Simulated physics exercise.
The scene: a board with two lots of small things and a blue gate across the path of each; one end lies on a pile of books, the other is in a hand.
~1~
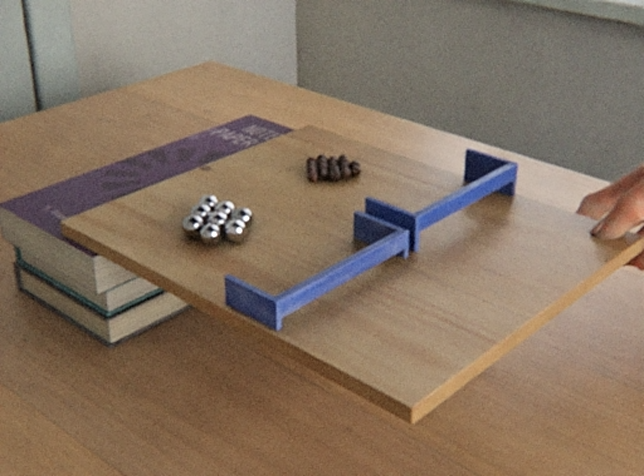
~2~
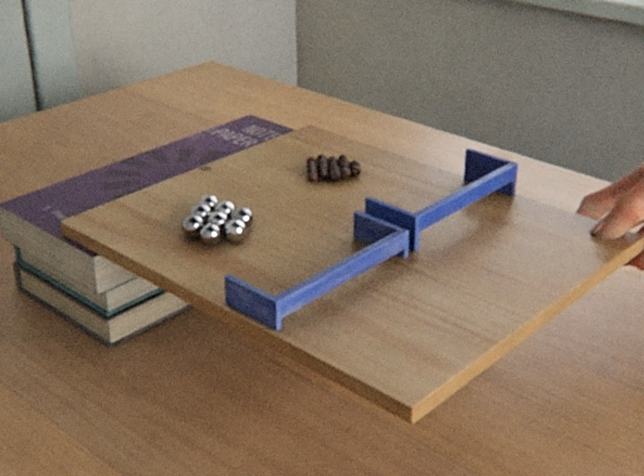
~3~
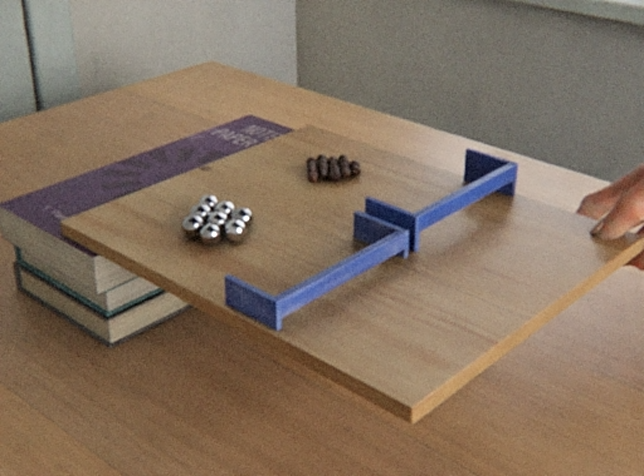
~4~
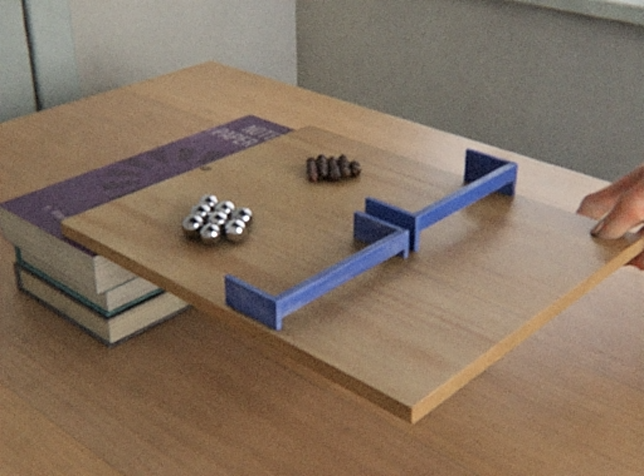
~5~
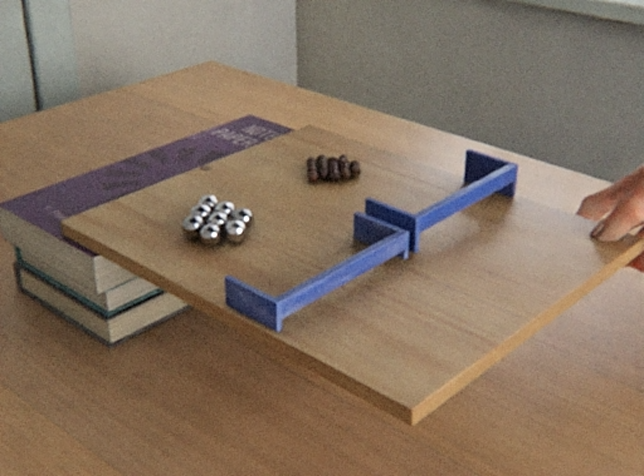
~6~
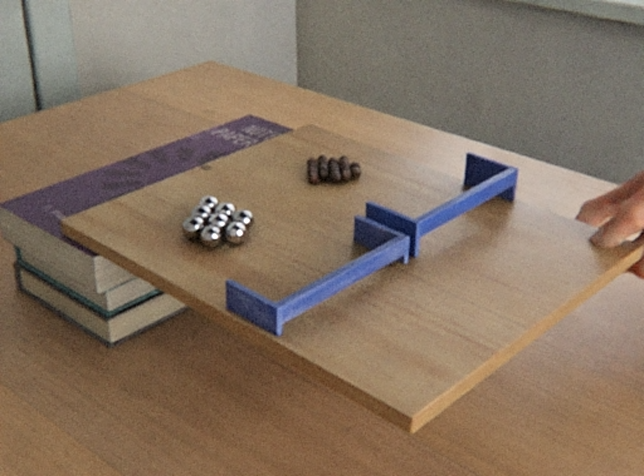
A hand held one end of a wooden board level, its other end on a pile of books, then lowered it very slightly, while the silver balls, small dark pieces and blue gates stayed put on it.
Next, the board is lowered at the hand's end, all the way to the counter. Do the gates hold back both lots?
In the end the nearer portion ends behind the gate, and the farther portion rolls on past the gate.
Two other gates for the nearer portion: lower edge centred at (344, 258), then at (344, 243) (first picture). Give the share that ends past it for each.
About 100 and 100 per cent.
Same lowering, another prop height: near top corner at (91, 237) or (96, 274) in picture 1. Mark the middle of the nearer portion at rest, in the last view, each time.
One: (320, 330). Two: (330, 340).
Then, 0.41 s past the last view, board sloping at 8°; nearer portion on its way down; farther portion on its way down.
Then, 0.84 s past the last view, board sloping at 15°; nearer portion has reached its gate; farther portion all past its gate.
Then, 1.36 s past the last view, board resting at 17°; nearer portion has reached its gate; farther portion all past its gate.
Finally, board resting at 17°; nearer portion gathered behind its gate; farther portion all past its gate.
